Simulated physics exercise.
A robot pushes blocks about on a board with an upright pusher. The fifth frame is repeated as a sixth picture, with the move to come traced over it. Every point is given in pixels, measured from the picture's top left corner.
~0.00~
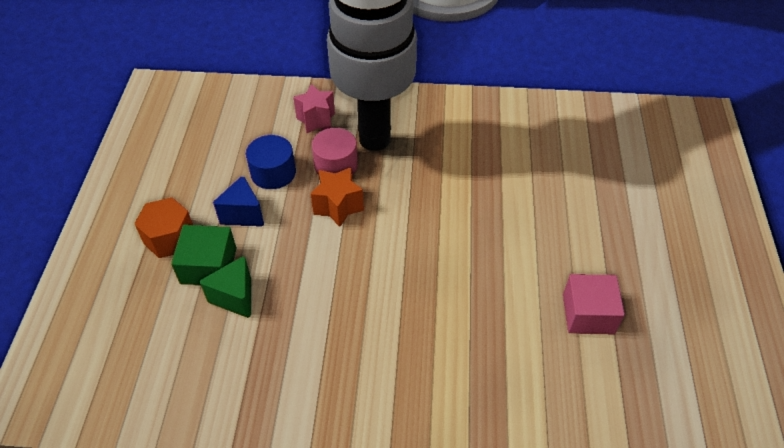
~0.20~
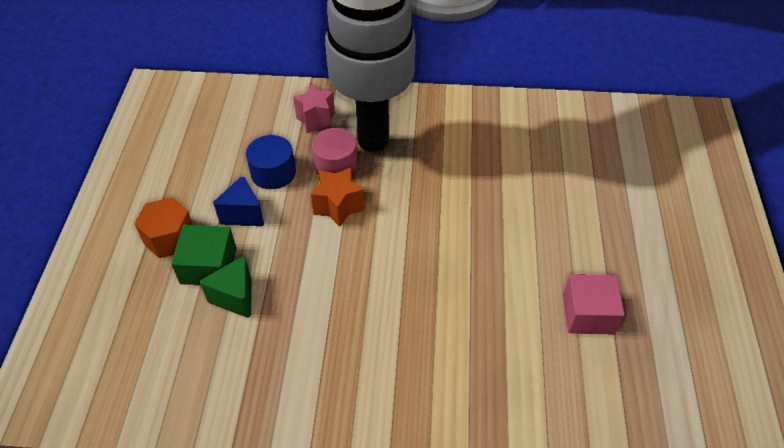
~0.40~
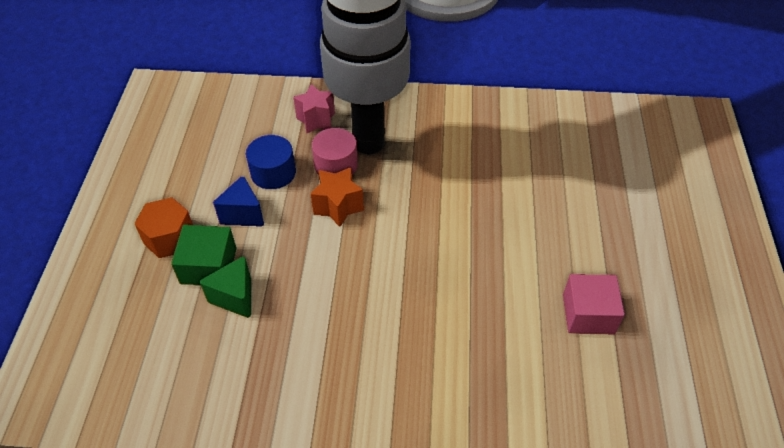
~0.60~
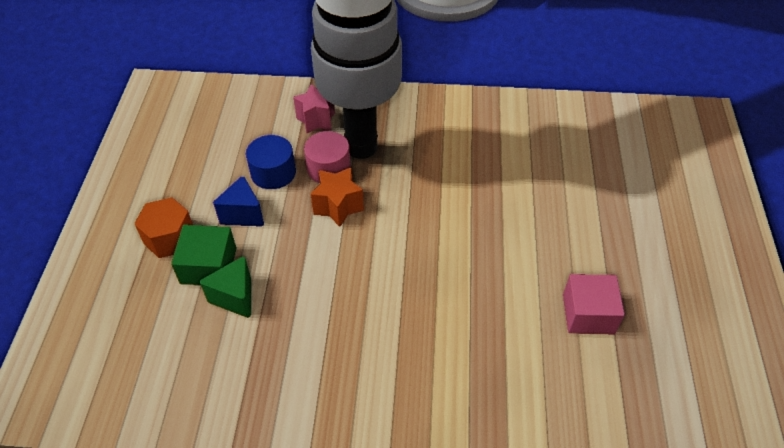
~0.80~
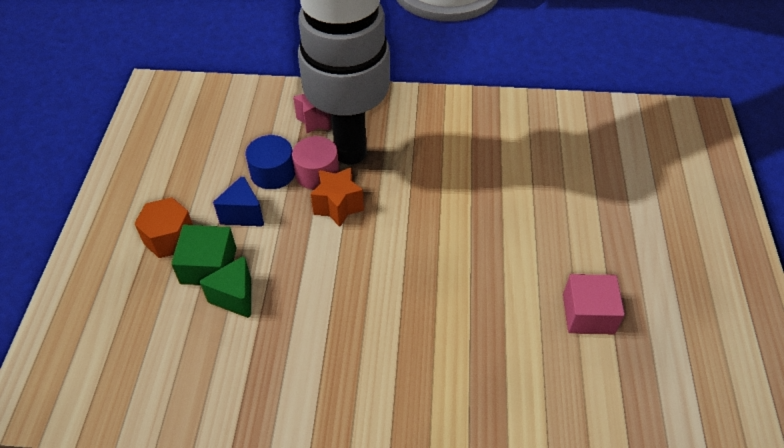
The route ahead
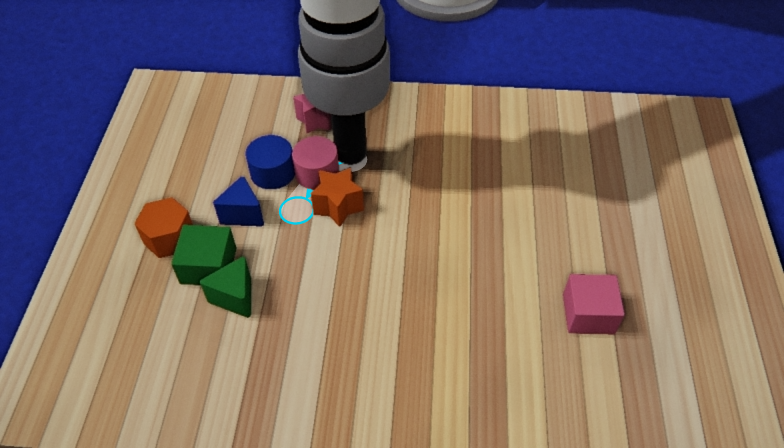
In the video, a robot's upright pusher stands beside a pink cylinder among colourful blocks on a striped wooden board, then moves left and slightly toward the viewer, pushing the cylinder a short way left toward the blue cylinder.
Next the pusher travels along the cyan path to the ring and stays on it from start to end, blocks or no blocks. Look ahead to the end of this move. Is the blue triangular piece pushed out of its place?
Short answer: Yes.
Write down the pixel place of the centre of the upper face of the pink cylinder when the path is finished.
Around (252, 194).
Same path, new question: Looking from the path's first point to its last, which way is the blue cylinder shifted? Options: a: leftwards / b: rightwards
I'll go with b - rightwards.
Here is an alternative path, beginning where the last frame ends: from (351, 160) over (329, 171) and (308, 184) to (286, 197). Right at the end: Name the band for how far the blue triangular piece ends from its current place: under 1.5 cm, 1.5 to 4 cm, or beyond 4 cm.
It travels between 1.5 and 4 cm.
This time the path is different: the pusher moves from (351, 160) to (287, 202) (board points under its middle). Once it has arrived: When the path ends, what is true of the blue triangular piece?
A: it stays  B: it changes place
My pick is B.
Path on the board, from (351, 160) by way of (328, 172) and (313, 190) to (297, 210).
On the path given first. Halfway along, pusher (320, 176); blue cylinder (244, 156); pink cylinder (281, 174).
At the end, pusher (296, 205); blue triangular piece (213, 200); blue cylinder (242, 156); pink cylinder (252, 194); orange star-shaped block (332, 195), turned 60° anticlockwise.
